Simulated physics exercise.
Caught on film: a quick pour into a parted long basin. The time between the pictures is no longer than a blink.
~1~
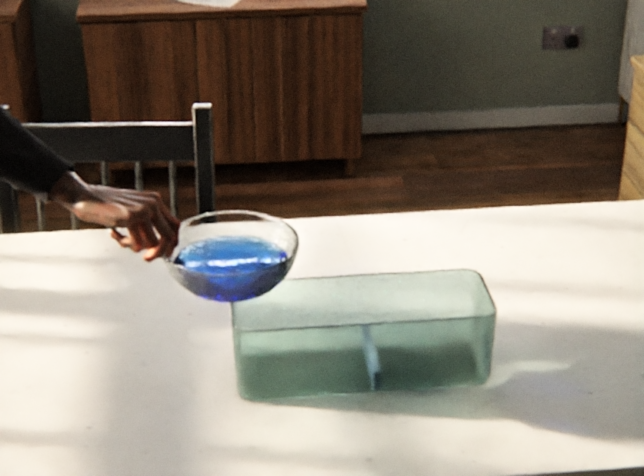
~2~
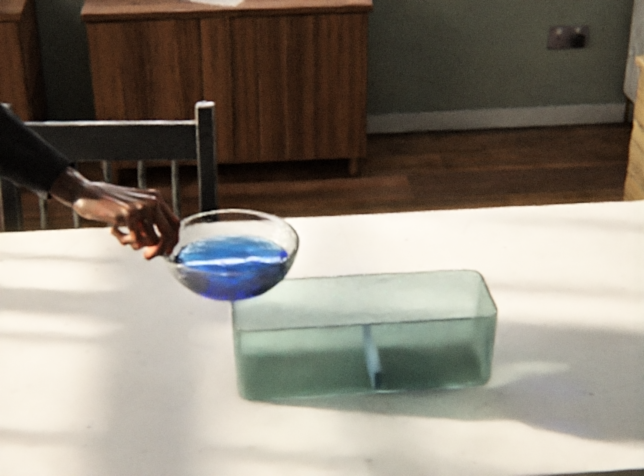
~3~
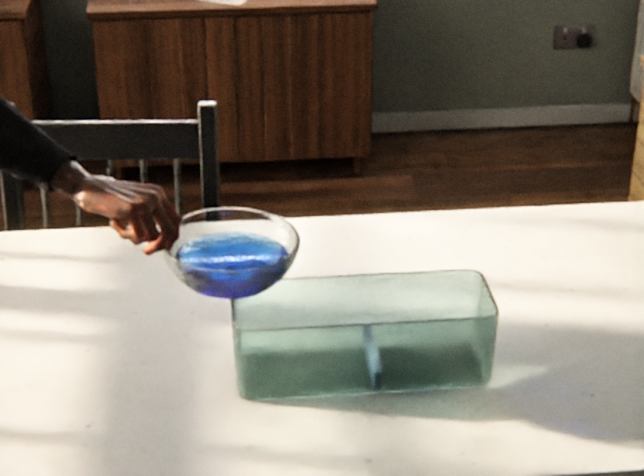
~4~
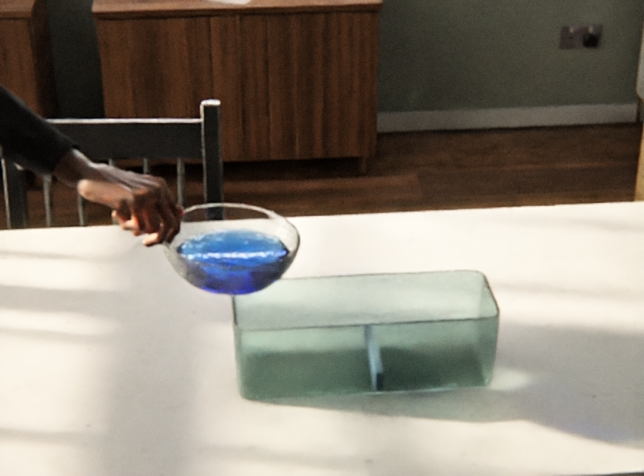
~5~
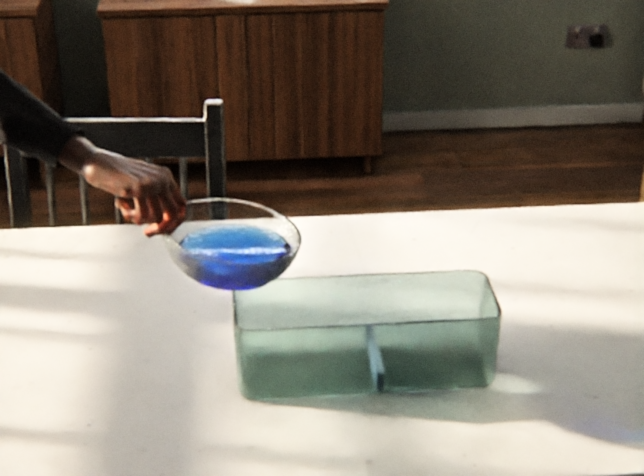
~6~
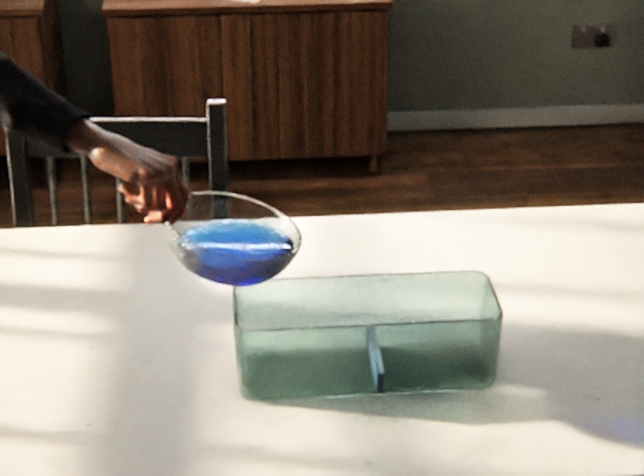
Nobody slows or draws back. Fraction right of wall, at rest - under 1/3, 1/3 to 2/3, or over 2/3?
1/3 to 2/3.
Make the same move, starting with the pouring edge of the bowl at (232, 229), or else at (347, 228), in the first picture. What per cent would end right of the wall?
First about 20, then 85 per cent.
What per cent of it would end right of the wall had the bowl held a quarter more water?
About 60 percent.
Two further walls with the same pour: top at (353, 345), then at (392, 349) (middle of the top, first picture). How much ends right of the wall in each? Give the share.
First try around 85 percent; second try around 15 percent.
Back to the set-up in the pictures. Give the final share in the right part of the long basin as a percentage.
About 50 per cent.
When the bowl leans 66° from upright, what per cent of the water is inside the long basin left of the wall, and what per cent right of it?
Roughly 5 per cent on the left, roughly 0 per cent on the right.
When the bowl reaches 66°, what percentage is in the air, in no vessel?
Roughly 45 in a hundred.
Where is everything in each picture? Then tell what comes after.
In the first picture, it leans 0°; its right rim is at (298, 239); the water meets the walls at (172, 263) and (290, 256); the long basin's rim runs from (231, 308) to (488, 292); the wall's top is at (371, 348).
In the second picture, it leans 1°; its right rim is at (299, 239); the water meets the walls at (172, 261) and (290, 255).
In the third picture, it leans 2°; its right rim is at (299, 239); the water meets the walls at (172, 258) and (290, 253).
In the fourth picture, it leans 6°; its right rim is at (300, 239); the water meets the walls at (173, 254) and (292, 251).
In the fifth picture, it leans 10°; its right rim is at (301, 238); the water meets the walls at (174, 249) and (293, 247).
In the sixth picture, it leans 15°; its right rim is at (301, 239); the water meets the walls at (175, 242) and (295, 243).
A moment on, the bowl is tipped part way and 49 per cent is still to pour, 7 is left of the wall and 0 right of it.
Next, the bowl is tipped on its side and 2 per cent is still to pour, 37 is left of the wall and 48 right of it.
Then the bowl is tipped on its side and 0 per cent is still to pour, 47 is left of the wall and 52 right of it.
Later the bowl is tipped on its side and 0 per cent is still to pour, 47 is left of the wall and 52 right of it.
Finally, 47 per cent lies left of the wall, 52 right of it and 1 outside.
